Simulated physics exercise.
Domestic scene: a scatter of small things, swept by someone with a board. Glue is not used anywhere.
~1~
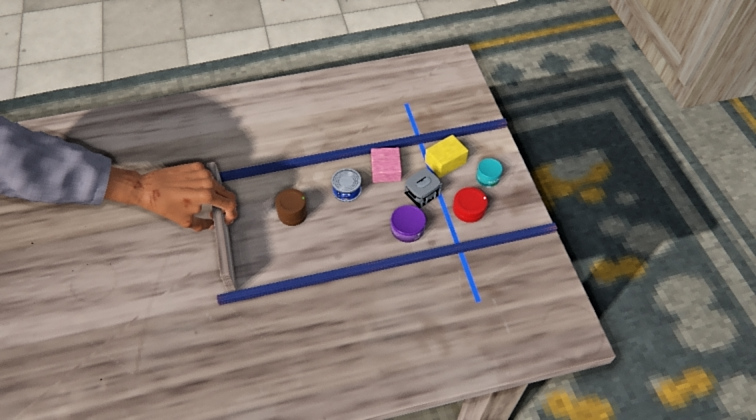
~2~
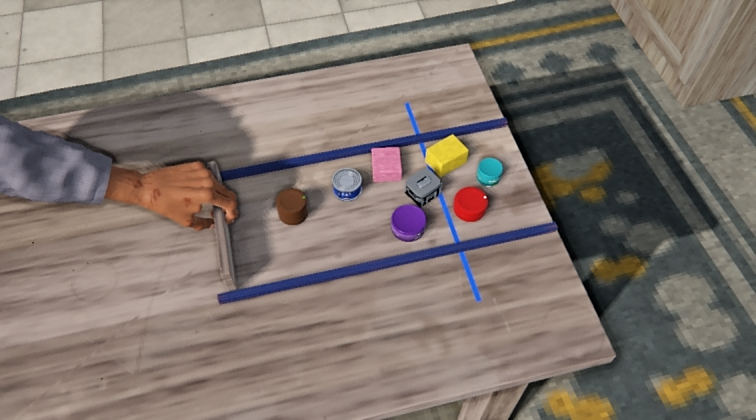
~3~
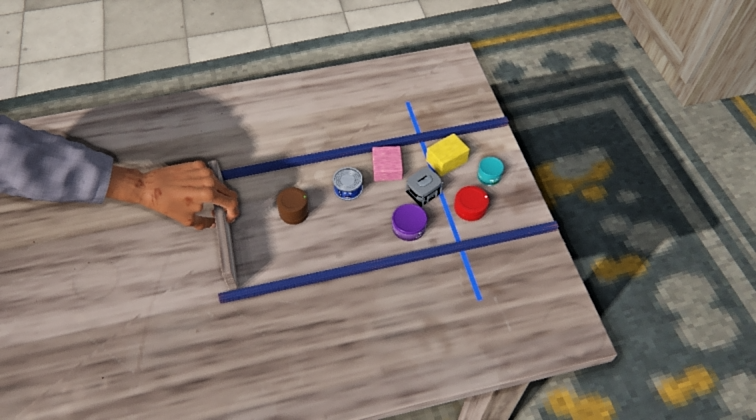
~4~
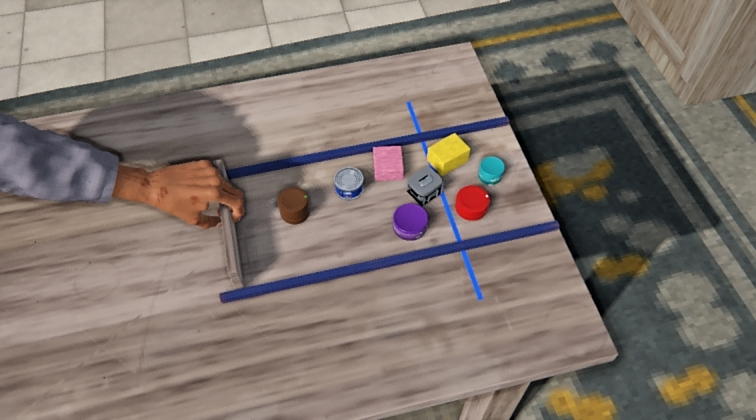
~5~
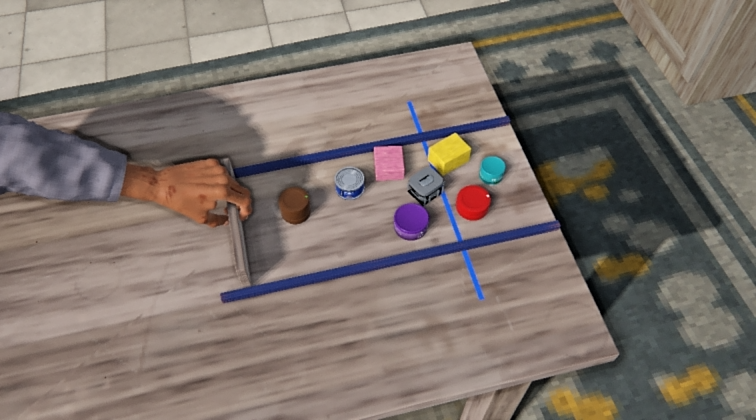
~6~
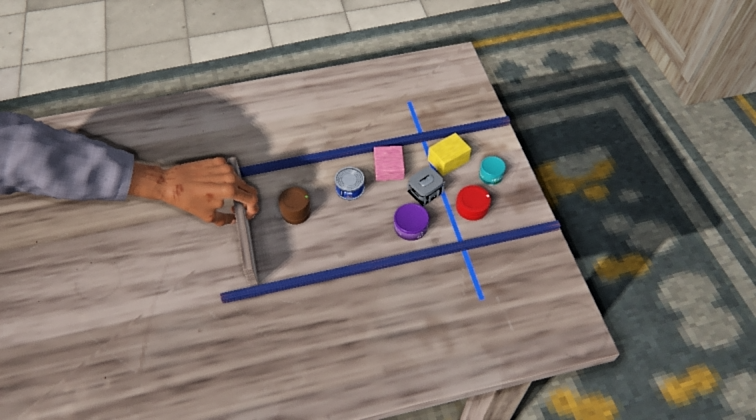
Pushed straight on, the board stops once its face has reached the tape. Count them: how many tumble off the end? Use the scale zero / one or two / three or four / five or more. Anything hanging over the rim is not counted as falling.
On that scale it is zero.
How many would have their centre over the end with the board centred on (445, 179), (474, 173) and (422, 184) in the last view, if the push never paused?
0, 2 and 0.
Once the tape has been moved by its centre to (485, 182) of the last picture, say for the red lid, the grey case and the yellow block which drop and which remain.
The red lid keeps its place, the grey case keeps its place and the yellow block slips off.
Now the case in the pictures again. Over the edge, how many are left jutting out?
You'd get 0.
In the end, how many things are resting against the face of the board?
Number in contact with it: 3.
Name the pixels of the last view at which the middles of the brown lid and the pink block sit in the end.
For the brown lid it's (454, 174), and for the pink block it's (467, 142).
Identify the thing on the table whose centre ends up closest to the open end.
It's the yellow block.
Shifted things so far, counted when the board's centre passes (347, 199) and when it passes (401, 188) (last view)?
The number moved is 2 and then 6.
Early on, none off yet; turquoise tub at rest near (492, 171); red lid at rest near (473, 203); yellow block at rest near (449, 154).
A while later, none off yet; turquoise tub at rest near (492, 171); red lid at rest near (474, 203); yellow block travelled about its own width near (470, 150).
Finally, the number that fall off is zero.
